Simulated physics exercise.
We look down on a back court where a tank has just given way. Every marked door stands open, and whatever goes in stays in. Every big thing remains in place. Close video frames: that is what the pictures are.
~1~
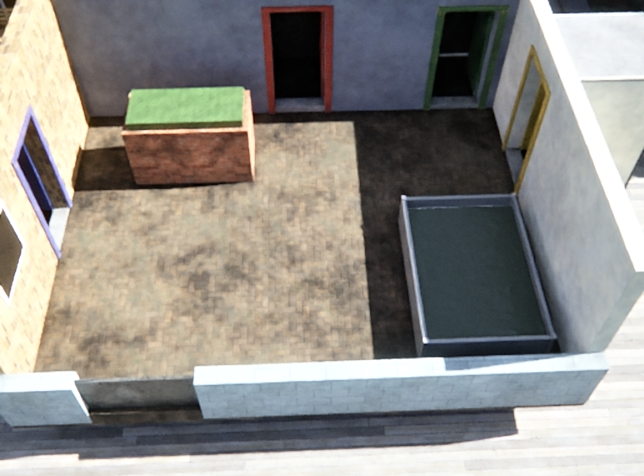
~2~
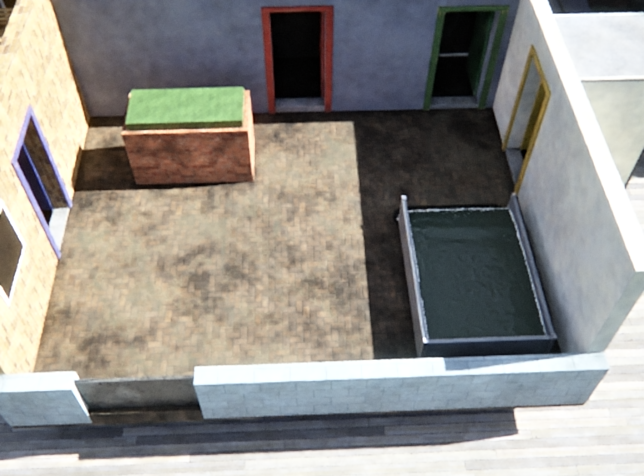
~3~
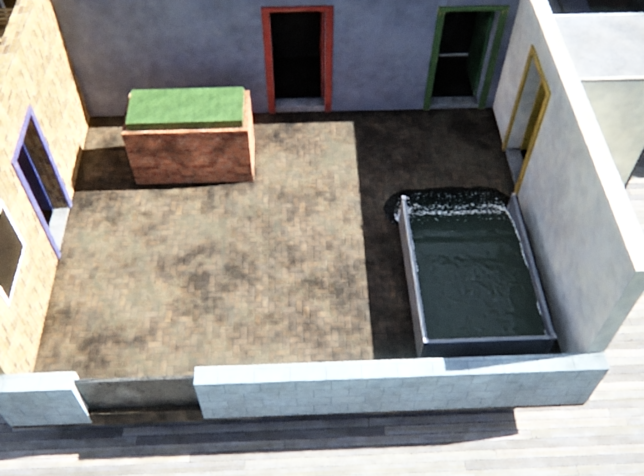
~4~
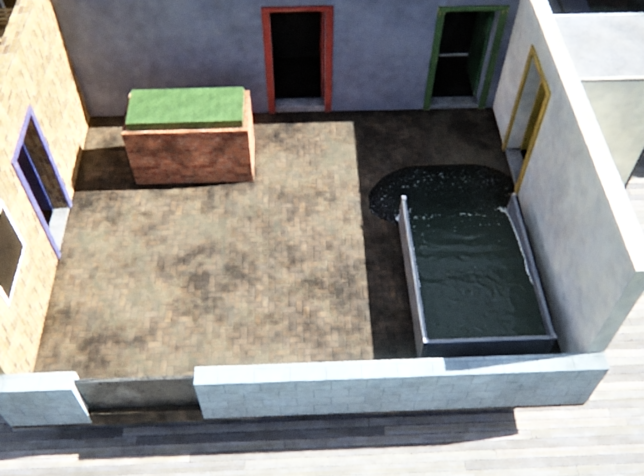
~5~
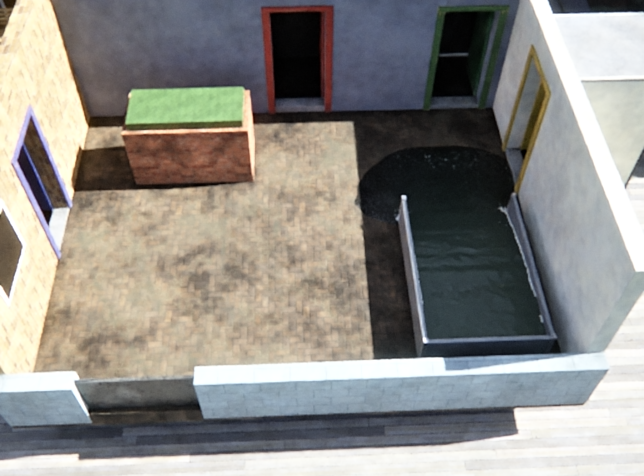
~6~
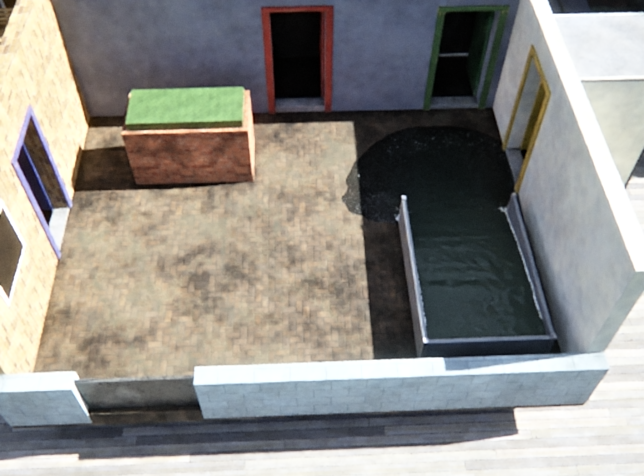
Dark water poured out of the far side of an open tank in a walled court and spread across the brown floor toward the back wall, while the grass-topped brick block stayed still.
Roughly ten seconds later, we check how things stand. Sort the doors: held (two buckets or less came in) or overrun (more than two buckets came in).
Sorted: Red door held, yellow door overrun, green door overrun, blue door held.
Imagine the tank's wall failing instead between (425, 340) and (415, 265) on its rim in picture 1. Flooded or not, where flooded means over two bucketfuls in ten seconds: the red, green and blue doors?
As I see it, the red door undershoots, while the green door undershoots and the blue door overshoots.
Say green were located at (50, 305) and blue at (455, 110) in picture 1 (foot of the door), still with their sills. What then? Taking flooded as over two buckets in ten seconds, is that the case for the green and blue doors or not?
Green door: Falls short. Blue door: Exceeds the limit.
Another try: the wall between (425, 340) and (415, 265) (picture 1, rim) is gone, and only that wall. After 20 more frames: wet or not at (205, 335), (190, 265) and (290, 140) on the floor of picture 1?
Result, in sequence: Sodden, sodden, spared by the spill.
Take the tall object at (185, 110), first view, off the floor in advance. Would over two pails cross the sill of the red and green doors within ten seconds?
My guess is the red door undershoots, and the green door overshoots too.
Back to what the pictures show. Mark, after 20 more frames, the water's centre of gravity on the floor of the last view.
I reckon somewhere around (412, 189).
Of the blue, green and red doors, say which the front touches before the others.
The green door, I reckon.
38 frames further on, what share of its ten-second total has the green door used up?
Around 100 in a hundred.
A moment on, water covers 20 % of the floor; the red door not reached, the yellow door wet at the sill, nothing in, the green door over two buckets in, the blue door not reached.
Next, water covers 25 % of the floor; the red door wet at the sill, nothing in, the yellow door under two buckets in, the green door far over two buckets in, the blue door not reached.
Then, water covers 30 % of the floor; the red door wet at the sill, nothing in, the yellow door over two buckets in, the green door far over two buckets in, the blue door not reached.
Later, water covers 65 % of the floor; the red door wet at the sill, nothing in, the yellow door over two buckets in, the green door far over two buckets in, the blue door wet at the sill, nothing in.
In the end, water covers 95 % of the floor; the red door wet at the sill, nothing in, the yellow door over two buckets in, the green door far over two buckets in, the blue door wet at the sill, nothing in.
